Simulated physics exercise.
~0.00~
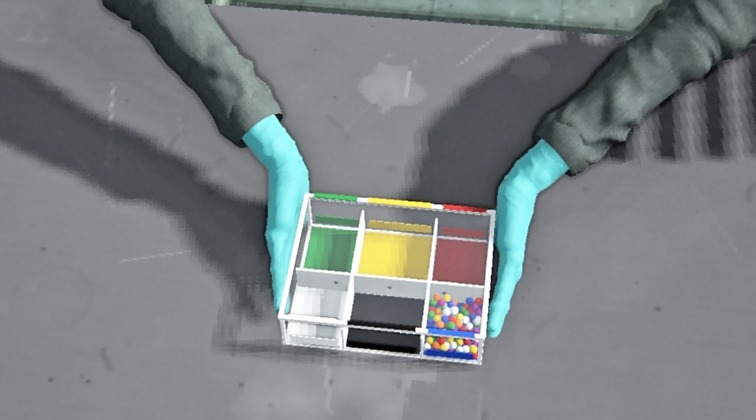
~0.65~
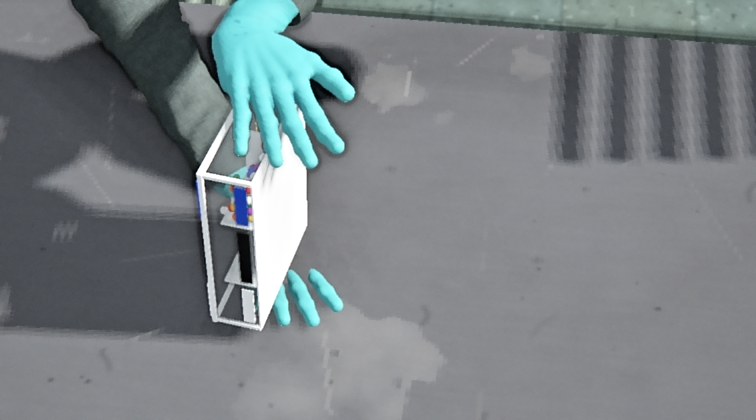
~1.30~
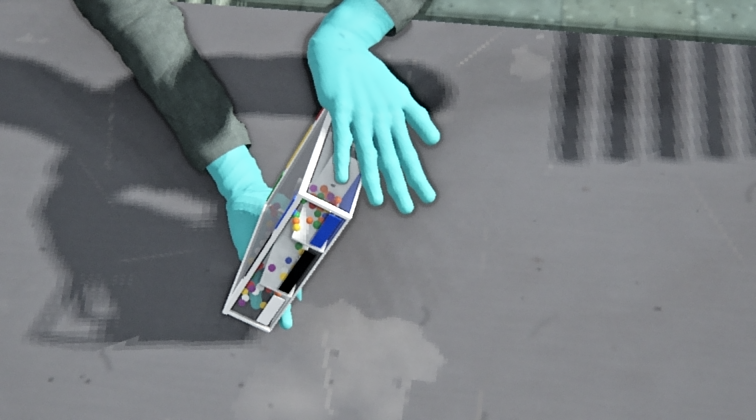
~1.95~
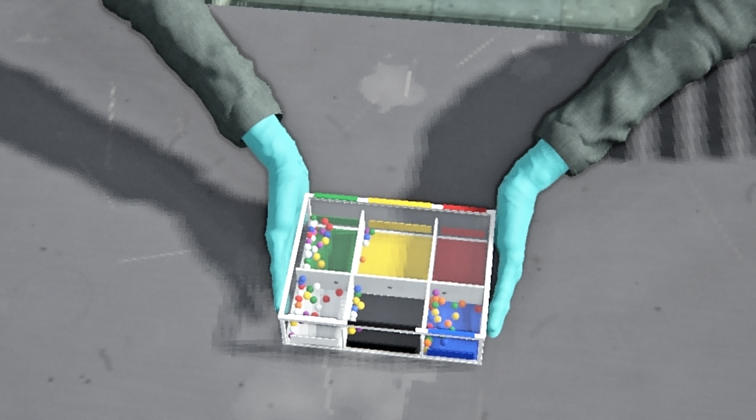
Gloved hands tipping a divided box of colourful beads onto its side and back flat, leaving beads scattered across several coloured compartments.
